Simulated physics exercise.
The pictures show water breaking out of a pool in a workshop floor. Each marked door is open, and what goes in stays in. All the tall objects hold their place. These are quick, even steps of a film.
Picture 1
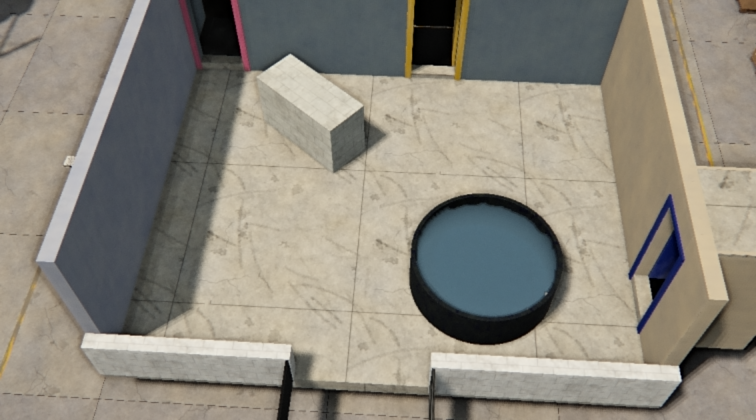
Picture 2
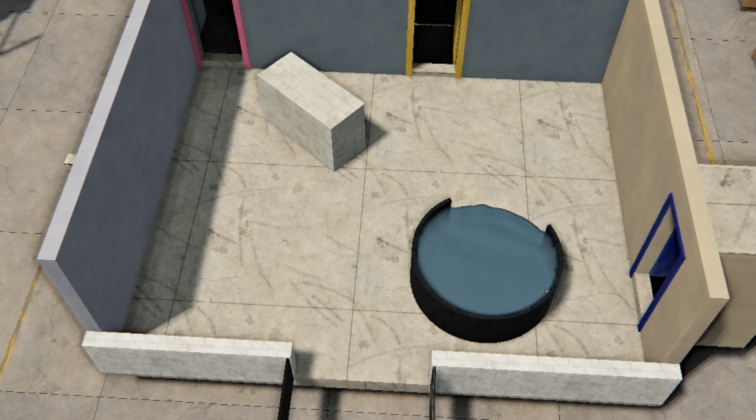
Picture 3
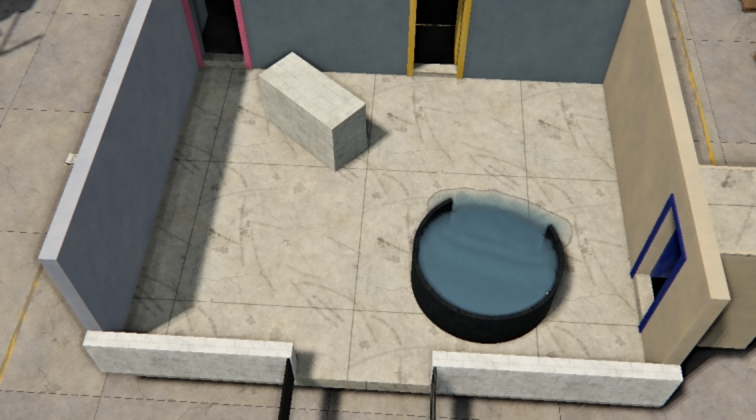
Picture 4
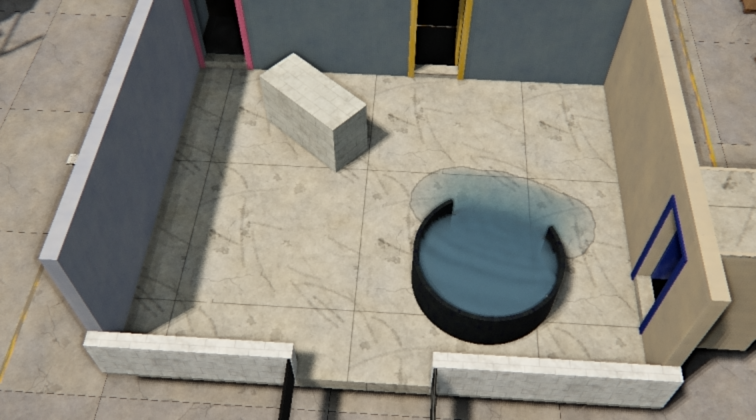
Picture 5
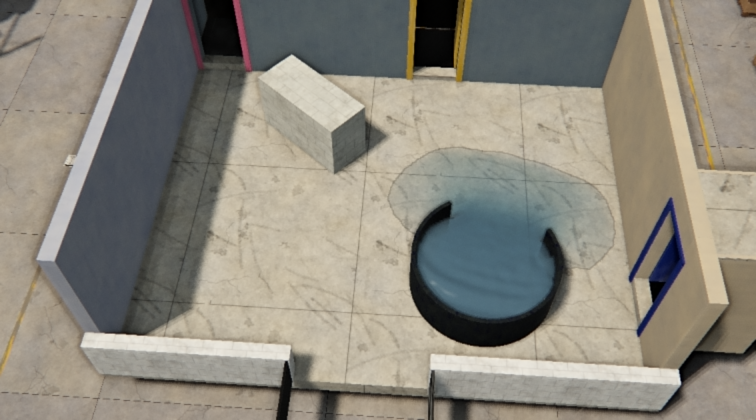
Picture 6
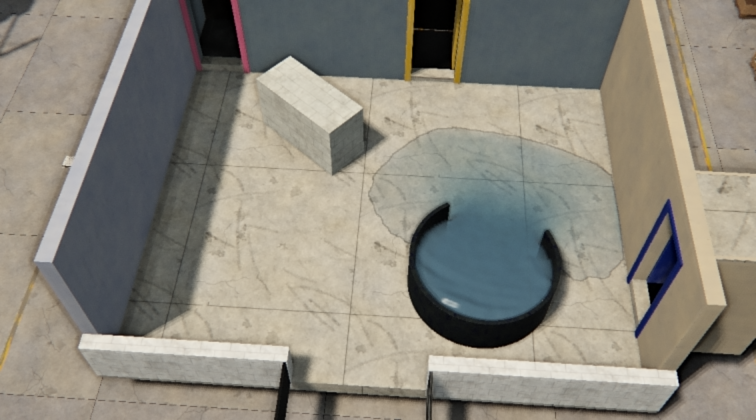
A round tank of water opens on its far side and water spreads across the floor.
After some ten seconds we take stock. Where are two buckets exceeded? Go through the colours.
The blue door stays under that; the yellow door takes more than that; the pink door stays under that.
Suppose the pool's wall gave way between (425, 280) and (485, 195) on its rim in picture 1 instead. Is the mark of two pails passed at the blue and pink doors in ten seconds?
In short: Blue takes less, pink passes that mark.
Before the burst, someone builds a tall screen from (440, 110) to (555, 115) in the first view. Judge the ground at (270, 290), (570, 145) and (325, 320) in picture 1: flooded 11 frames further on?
One after the other: Dry, under water, dry.
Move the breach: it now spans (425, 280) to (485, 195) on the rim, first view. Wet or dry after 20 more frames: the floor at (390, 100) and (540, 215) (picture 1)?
One after the other: Awash, no water.
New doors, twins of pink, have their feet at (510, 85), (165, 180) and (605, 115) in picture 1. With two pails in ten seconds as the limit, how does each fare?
In turn: Is over, stays under, is over.
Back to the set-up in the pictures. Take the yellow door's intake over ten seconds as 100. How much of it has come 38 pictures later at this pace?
Roughly 100 per cent.
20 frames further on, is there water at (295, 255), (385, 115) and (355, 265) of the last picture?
One after the other: Dry, under water, dry.
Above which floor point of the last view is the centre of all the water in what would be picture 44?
At about (435, 162).
A moment on, water covers 35 % of the floor; the blue door not reached, the yellow door wet at the sill, nothing in, the pink door not reached.
Next, water covers 40 % of the floor; the blue door wet at the sill, nothing in, the yellow door under two buckets in, the pink door not reached.
Then, water covers 45 % of the floor; the blue door wet at the sill, nothing in, the yellow door over two buckets in, the pink door wet at the sill, nothing in.
Later, water covers 65 % of the floor; the blue door wet at the sill, nothing in, the yellow door far over two buckets in, the pink door wet at the sill, nothing in.
In the end, water covers 100 % of the floor; the blue door wet at the sill, nothing in, the yellow door far over two buckets in, the pink door under two buckets in.
